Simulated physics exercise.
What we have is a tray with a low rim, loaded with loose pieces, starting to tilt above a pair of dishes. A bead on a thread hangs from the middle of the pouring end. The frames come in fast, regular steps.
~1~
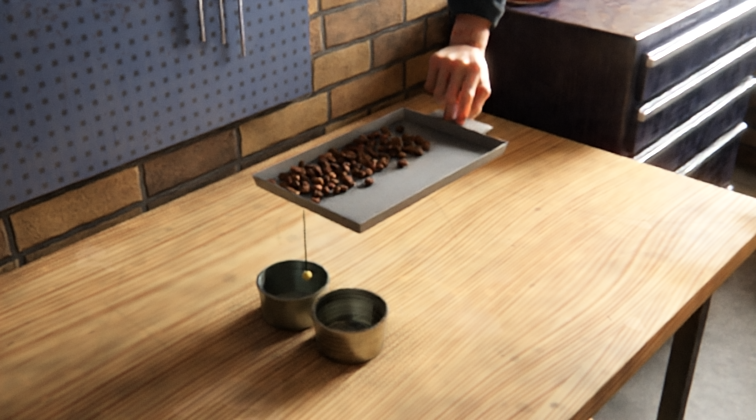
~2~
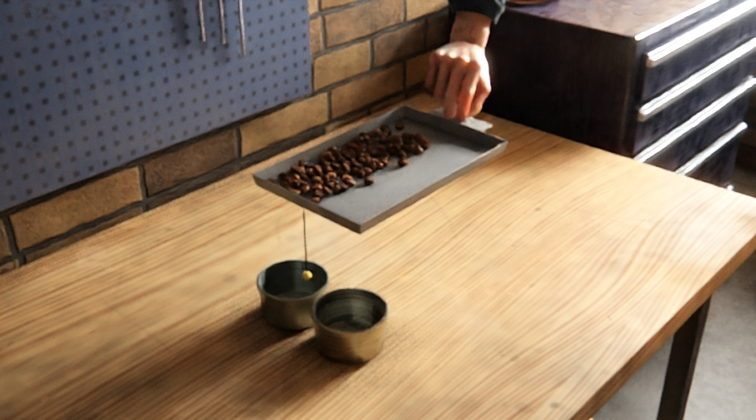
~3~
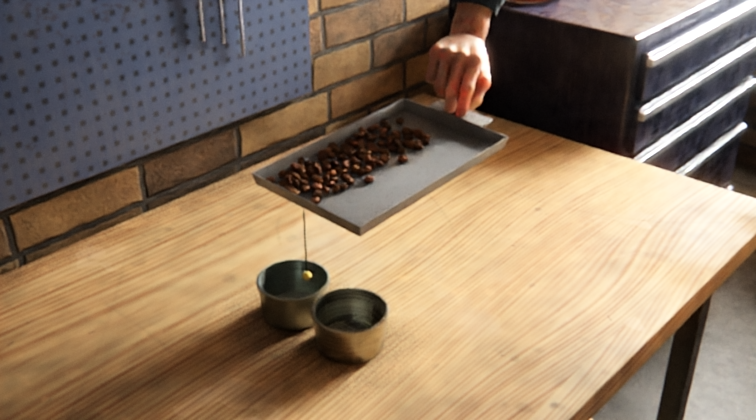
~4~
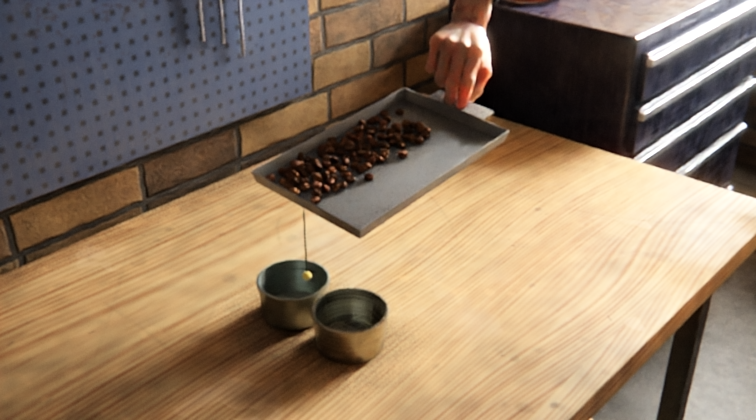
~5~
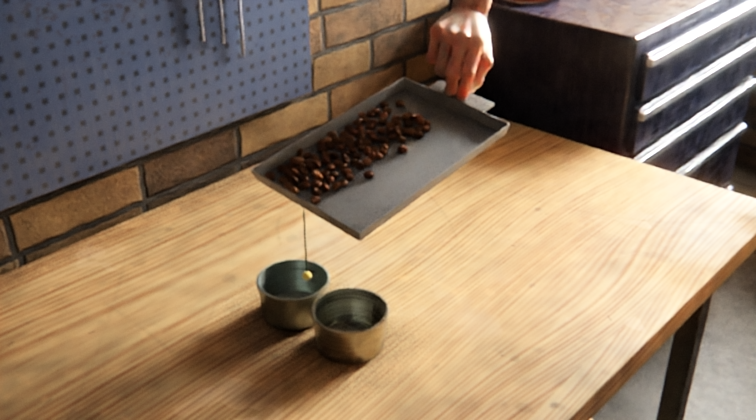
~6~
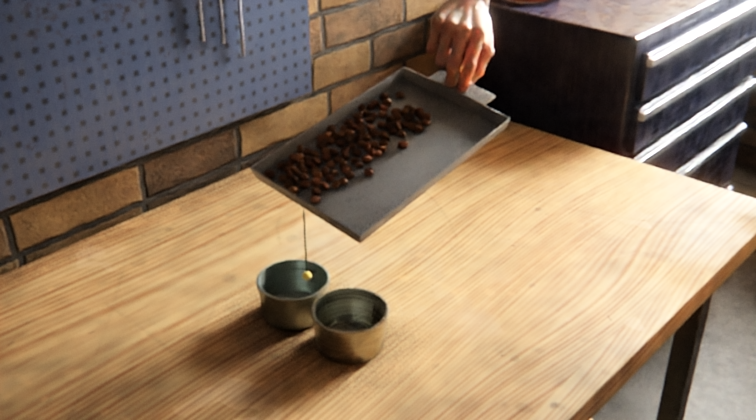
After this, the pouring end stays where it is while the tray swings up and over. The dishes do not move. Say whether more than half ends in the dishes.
Caught overall: The larger part.
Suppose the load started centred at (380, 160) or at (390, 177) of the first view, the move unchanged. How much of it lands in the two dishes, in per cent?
First some 80, then 90 per cent.
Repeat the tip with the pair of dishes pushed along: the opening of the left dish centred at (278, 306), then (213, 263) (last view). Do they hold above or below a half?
The first try: Less than half. The second: The smaller part.
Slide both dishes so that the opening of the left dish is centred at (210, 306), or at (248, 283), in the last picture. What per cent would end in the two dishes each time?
Near 0 % and 20 %.
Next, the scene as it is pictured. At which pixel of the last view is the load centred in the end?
Around (353, 333).
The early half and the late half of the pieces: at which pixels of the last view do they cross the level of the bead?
First near (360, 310), later near (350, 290).
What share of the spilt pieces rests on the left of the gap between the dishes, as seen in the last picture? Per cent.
Near 70 %.
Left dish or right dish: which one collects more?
It is the right-hand dish.
Soon, tray tipped steeply; most on the tray; a small part in the right dish; a stray few outside both; a small part in the air.
A while on, tray tipped past a quarter turn; a small part on the tray; most in the right dish; a small part outside both; a small part in the air.
Towards the end, tray tipped past a quarter turn; most in the right dish; a small part outside both.
Finally, tray tipped past a quarter turn; most in the right dish; none in the left dish; a small part outside both.
